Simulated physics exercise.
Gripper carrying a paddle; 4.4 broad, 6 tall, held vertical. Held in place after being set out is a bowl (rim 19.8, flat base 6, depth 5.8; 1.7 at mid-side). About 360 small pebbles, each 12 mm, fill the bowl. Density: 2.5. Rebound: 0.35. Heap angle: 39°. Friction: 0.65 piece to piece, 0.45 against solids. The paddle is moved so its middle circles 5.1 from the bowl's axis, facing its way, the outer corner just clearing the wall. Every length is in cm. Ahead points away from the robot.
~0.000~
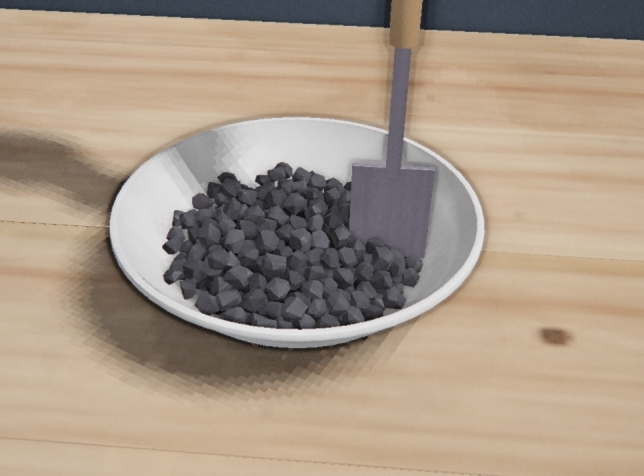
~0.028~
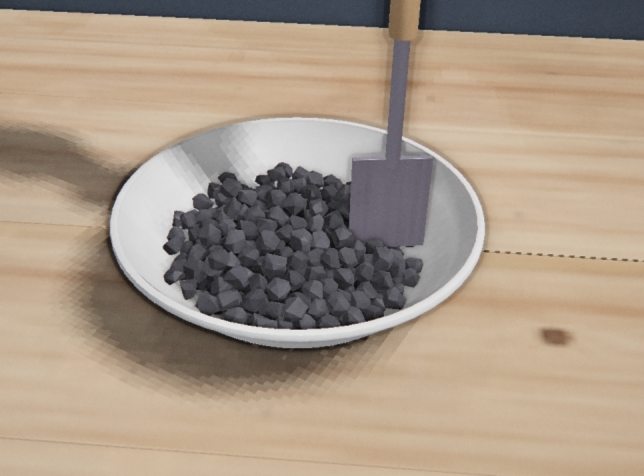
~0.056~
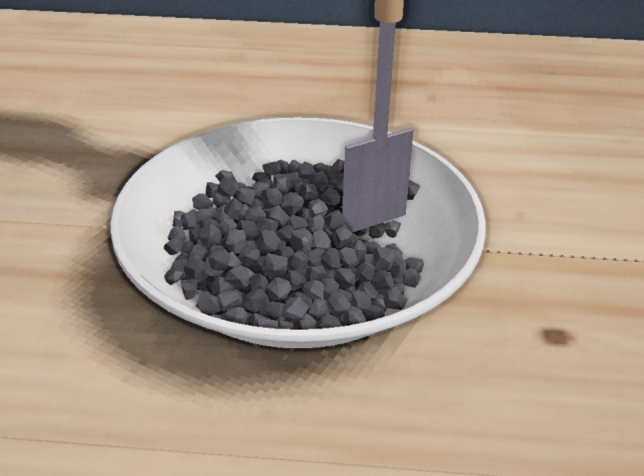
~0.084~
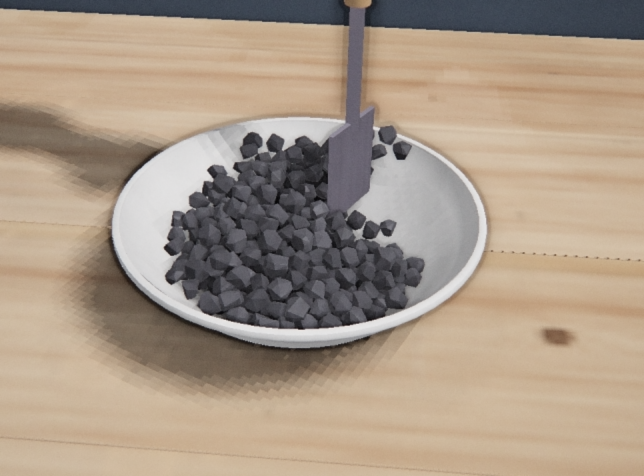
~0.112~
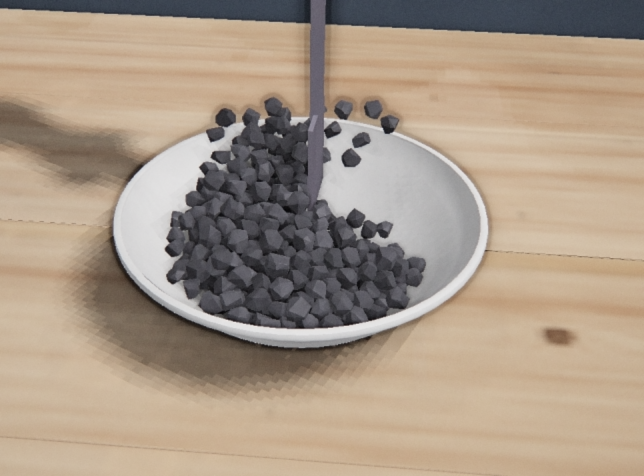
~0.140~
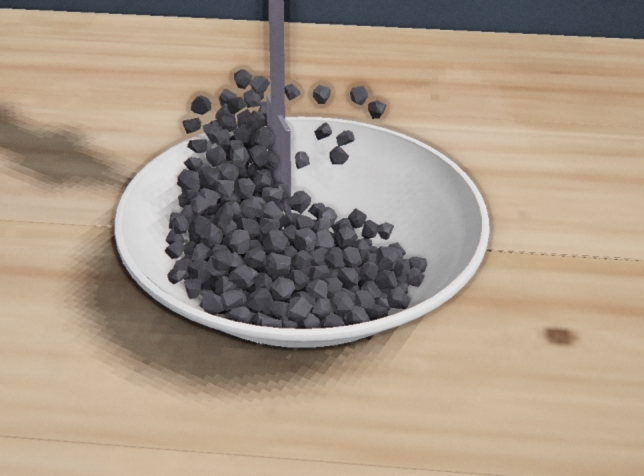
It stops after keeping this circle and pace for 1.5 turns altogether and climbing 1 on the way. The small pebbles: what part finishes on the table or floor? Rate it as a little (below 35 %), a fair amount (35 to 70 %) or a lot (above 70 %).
A fair amount.
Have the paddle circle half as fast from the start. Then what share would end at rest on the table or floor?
Roughly 25 per cent.
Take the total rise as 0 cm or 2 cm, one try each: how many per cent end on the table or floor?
Roughly 50 percent, then roughly 30 percent.
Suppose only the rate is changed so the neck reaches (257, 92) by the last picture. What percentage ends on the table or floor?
Close to 45 in a hundred.
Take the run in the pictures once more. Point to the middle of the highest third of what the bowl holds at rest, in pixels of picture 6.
Looks like roughly (277, 242) to me.
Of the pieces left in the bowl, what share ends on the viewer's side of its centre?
About 50 %.
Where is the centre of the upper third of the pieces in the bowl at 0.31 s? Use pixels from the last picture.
(336, 285), roughly.
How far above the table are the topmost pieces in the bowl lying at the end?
Measured height: Some 5.5 cm.
After 0.31 s, 276° round, highest piece 10 above the table; 273 in the bowl, 25 on the table or floor, 60 in flight or on the tool.
After 0.49 s, 79° round, highest piece 10 above the table; 216 in the bowl, 114 on the table or floor, 28 in flight or on the tool.
After 0.78 s, 180° round, highest piece 6 above the table; 200 in the bowl, 158 on the table or floor.
After 1.48 s, 180° round, highest piece 6 above the table; 200 in the bowl, 158 on the table or floor.
At rest, 200 in the bowl, 158 on the table or floor. That is 44 % on the table or floor.
